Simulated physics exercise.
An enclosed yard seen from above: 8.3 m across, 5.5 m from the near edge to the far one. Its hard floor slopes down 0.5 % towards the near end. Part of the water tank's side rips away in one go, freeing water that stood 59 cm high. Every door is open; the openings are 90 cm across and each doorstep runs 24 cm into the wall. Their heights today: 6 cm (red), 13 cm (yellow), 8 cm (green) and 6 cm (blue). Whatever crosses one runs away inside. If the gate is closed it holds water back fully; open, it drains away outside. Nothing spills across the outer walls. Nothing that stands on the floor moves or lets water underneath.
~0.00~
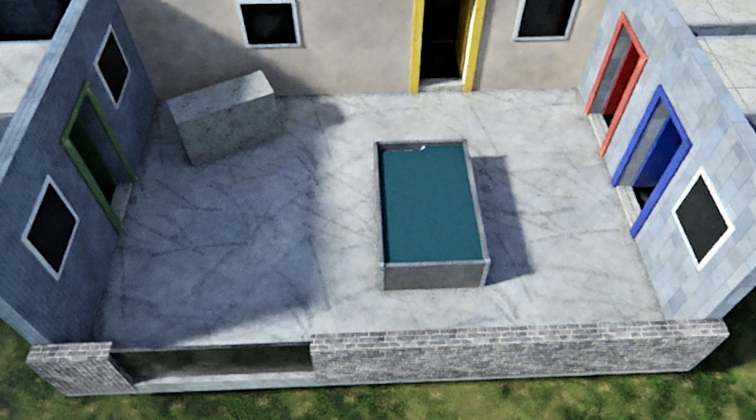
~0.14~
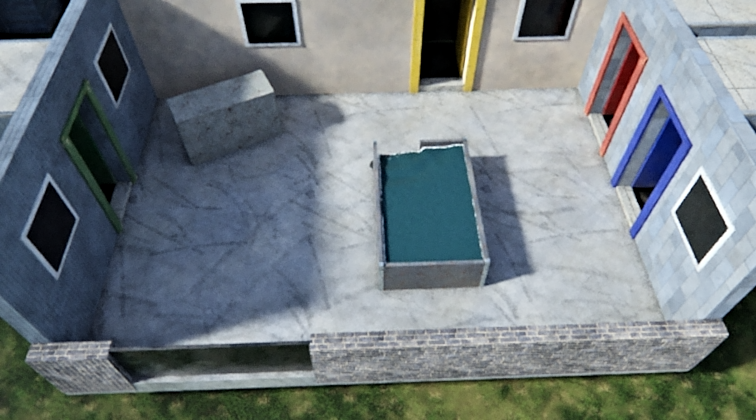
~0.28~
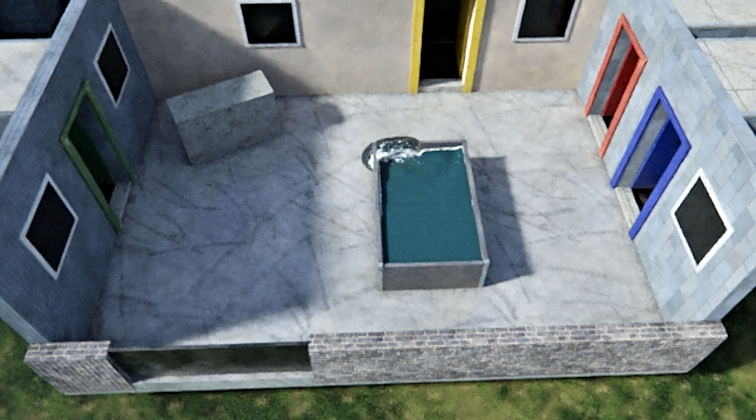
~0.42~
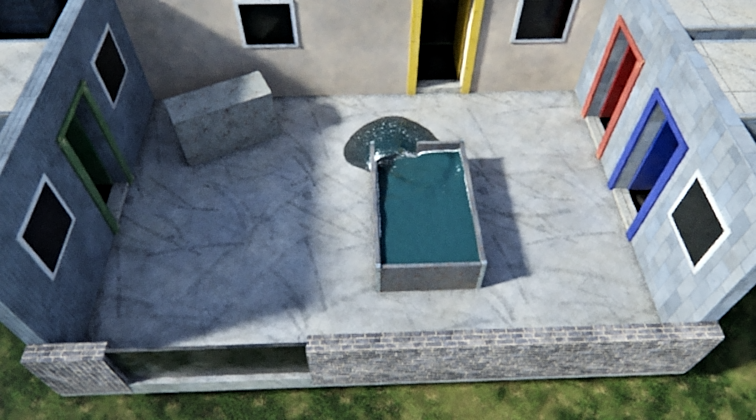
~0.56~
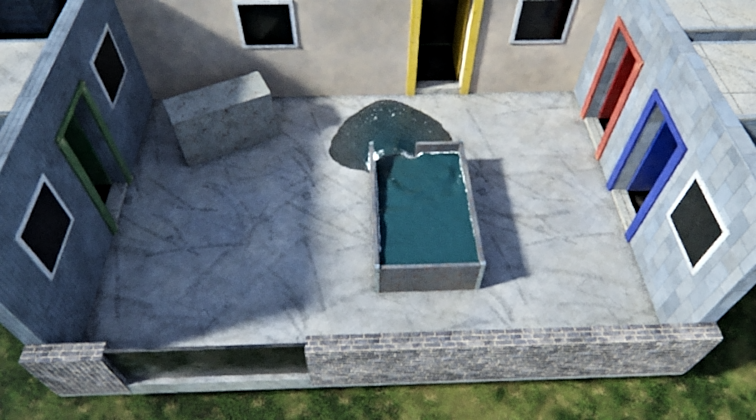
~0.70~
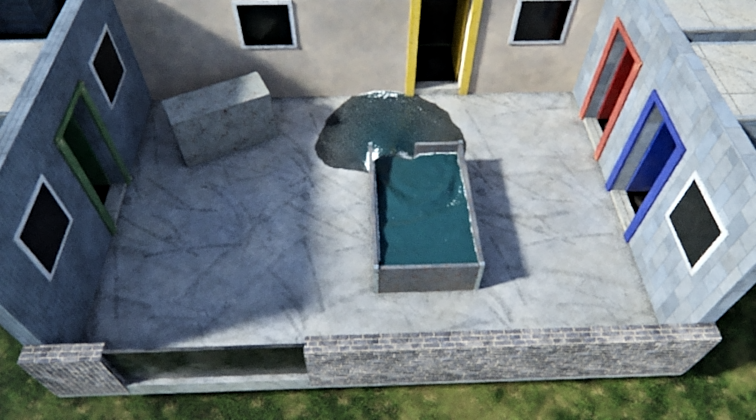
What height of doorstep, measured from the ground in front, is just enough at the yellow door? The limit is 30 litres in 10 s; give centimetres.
About 13.5 cm.
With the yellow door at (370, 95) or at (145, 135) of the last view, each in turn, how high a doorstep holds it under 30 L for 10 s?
About 20 and 10.0 cm.
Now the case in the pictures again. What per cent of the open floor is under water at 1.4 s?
Near 15 per cent is wet.
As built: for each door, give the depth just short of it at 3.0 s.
Depths in cm: Red 4, yellow 17, green 0, blue 0.
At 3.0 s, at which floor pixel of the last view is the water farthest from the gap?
At about (152, 103).
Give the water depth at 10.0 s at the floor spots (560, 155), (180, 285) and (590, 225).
About 4, 3 and 3 cm.
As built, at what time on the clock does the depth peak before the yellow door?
Near 2.0 s.
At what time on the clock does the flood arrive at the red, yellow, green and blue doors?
Arrival: Red 2.8 s, yellow 0.8 s, green 3.6 s, blue 4.0 s.
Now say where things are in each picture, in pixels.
The water tank at (426, 200) is whole and still, 59 cm deep; the yellow door at (445, 49) is dry, in the first picture.
The front is at a hidden place, 0.3 m from the gap on the far side; 0.2 m2 of floor is wet, 59 cm left at the back, in the second picture.
The front is at (397, 140), 0.7 m from the gap on the far side; 0.6 m2 of floor is wet, 59 cm left at the back, in the third picture.
The gap is on the far side, the front 1.3 m out at (384, 120); the back of the water tank holds 59 cm, in the fourth picture.
The gap is on the far side, the front 1.8 m out at (379, 104); the back of the water tank holds 59 cm, in the fifth picture.
Water pours out on the far side and has run 2.0 m, to (359, 96); about 4 cm deep outside, 59 cm at the back; 0.4 m in a straight line remain to the yellow door at (441, 52), in the sixth picture.
After 1.4 s water covers 15 % of the floor, deepest (30 cm) near (388, 166); 17 cm at the yellow door, 1 litre in over its 13 cm doorstep.
After 3.0 s water covers 25 % of the floor, deepest (24 cm) near (271, 119); 17 cm at the yellow door, 27 litres in over its 13 cm doorstep.
After 10.0 s water covers 90 % of the floor, deepest (10 cm) near (427, 358); 5 cm at the yellow door, 34 litres in over its 13 cm doorstep.
At the yellow door as built, the water arrived by 0.9 s and peaked near 21 cm at 2.0 s.
With a doorstep of 12 cm, 45 litres would have come in within the 10 s; with 16.5 cm, 12 litres. So under 30 litres takes about 13.5 cm.
